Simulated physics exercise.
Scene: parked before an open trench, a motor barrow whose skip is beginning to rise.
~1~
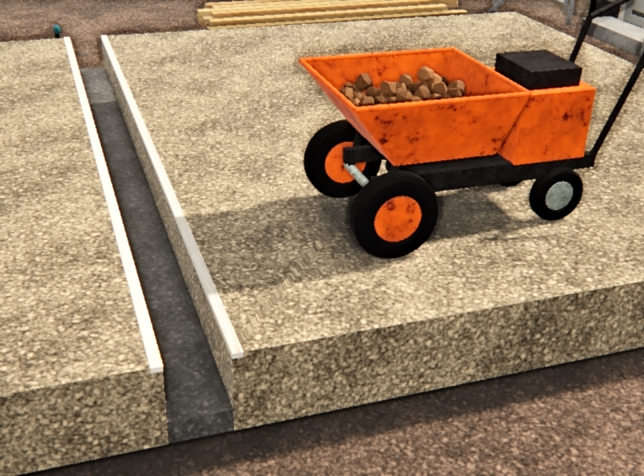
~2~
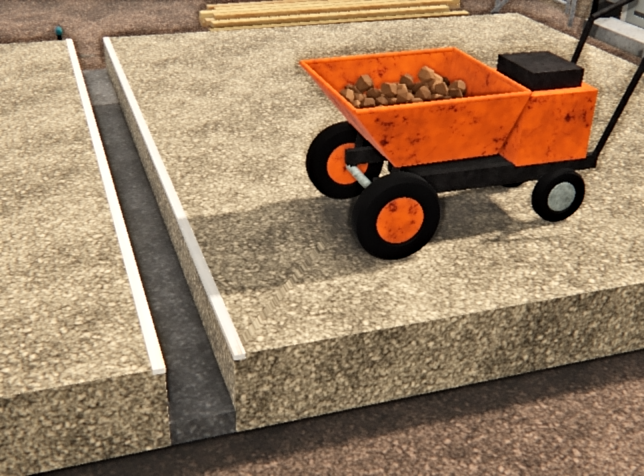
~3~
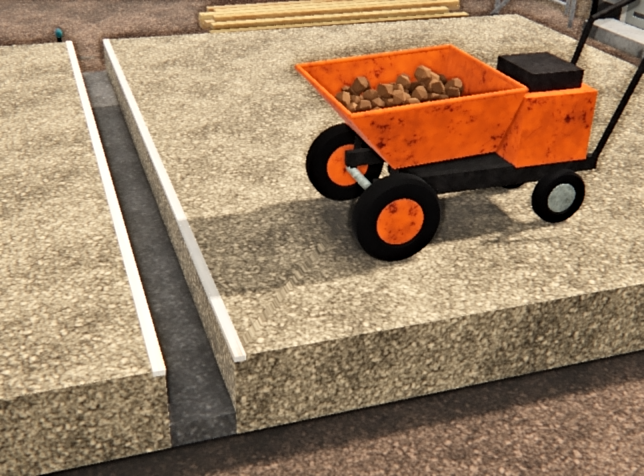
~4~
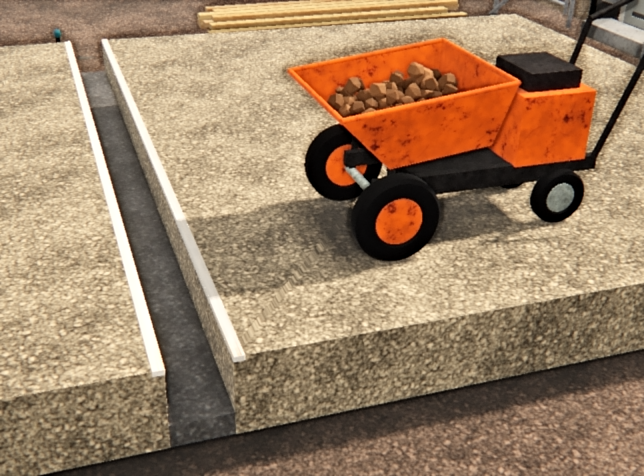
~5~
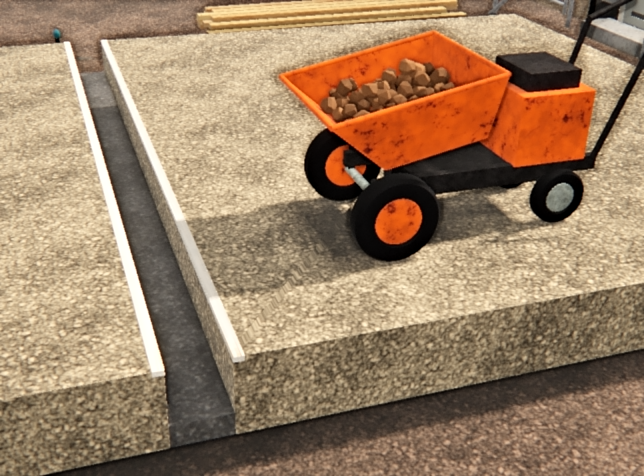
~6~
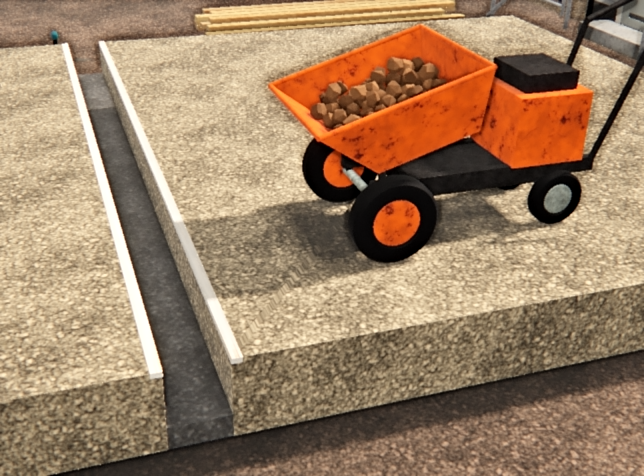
On a pale, gravelly raised surface outdoors, seen from above at an angle, a narrow dark trench edged with white strips runs along the left. To its right stands an orange motor barrow with black tyres, its skip holding brown clods, while yellowish planks lie behind. The barrow stays parked as its skip tilts gradually forward to the left, its rear rising, while the view stays nearly still.
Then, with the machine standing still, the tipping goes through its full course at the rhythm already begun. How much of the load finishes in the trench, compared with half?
Less than half of it.
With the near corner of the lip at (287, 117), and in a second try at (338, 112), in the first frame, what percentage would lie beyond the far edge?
You'd see close to 0 per cent the first time and close to 0 per cent the next.
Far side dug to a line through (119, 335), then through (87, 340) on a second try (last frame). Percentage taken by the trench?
30 %, give or take, and then 30 %.
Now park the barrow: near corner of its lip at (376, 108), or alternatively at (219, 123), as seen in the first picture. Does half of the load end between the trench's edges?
Well, the first try gives a smaller portion, and the second gives a smaller portion.
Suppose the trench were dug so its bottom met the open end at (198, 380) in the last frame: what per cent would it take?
Estimated share: Approx. 30 %.
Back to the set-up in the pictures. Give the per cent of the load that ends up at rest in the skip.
It works out near 30 percent.
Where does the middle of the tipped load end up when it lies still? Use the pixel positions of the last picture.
I'd say the middle ends up at about (201, 244).
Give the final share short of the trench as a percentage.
Roughly 45 per cent of the load.
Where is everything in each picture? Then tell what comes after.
In the first picture, lip of the skip at (355, 110), level; top of the load at (422, 94), clay clods; first edge of the trench at (221, 312); far edge at (145, 325), the trench under half as wide as the skip, and about as deep as wide.
In the second picture, lip of the skip at (355, 113), level; top of the load at (423, 94).
In the third picture, lip of the skip at (351, 117), tipped barely; top of the load at (419, 94).
In the fourth picture, lip of the skip at (342, 122), tipped a little; top of the load at (427, 97).
In the fifth picture, lip of the skip at (332, 129), tipped a little; top of the load at (423, 80).
In the sixth picture, lip of the skip at (320, 139), tipped clearly; top of the load at (419, 87); first edge of the trench at (220, 318); far edge at (144, 330).
Soon, skip tipped steeply; all in the skip.
A while on, skip tipped right over; most in the skip; about a quarter short of the trench; a stray few in or heaped over the trench; a stray few falling.
Towards the end, skip tipped right over; about a quarter in the skip; about half short of the trench; about a quarter in or heaped over the trench.
Finally, skip tipped right over; about a quarter in the skip; about half short of the trench; about a quarter in or heaped over the trench; none beyond it.
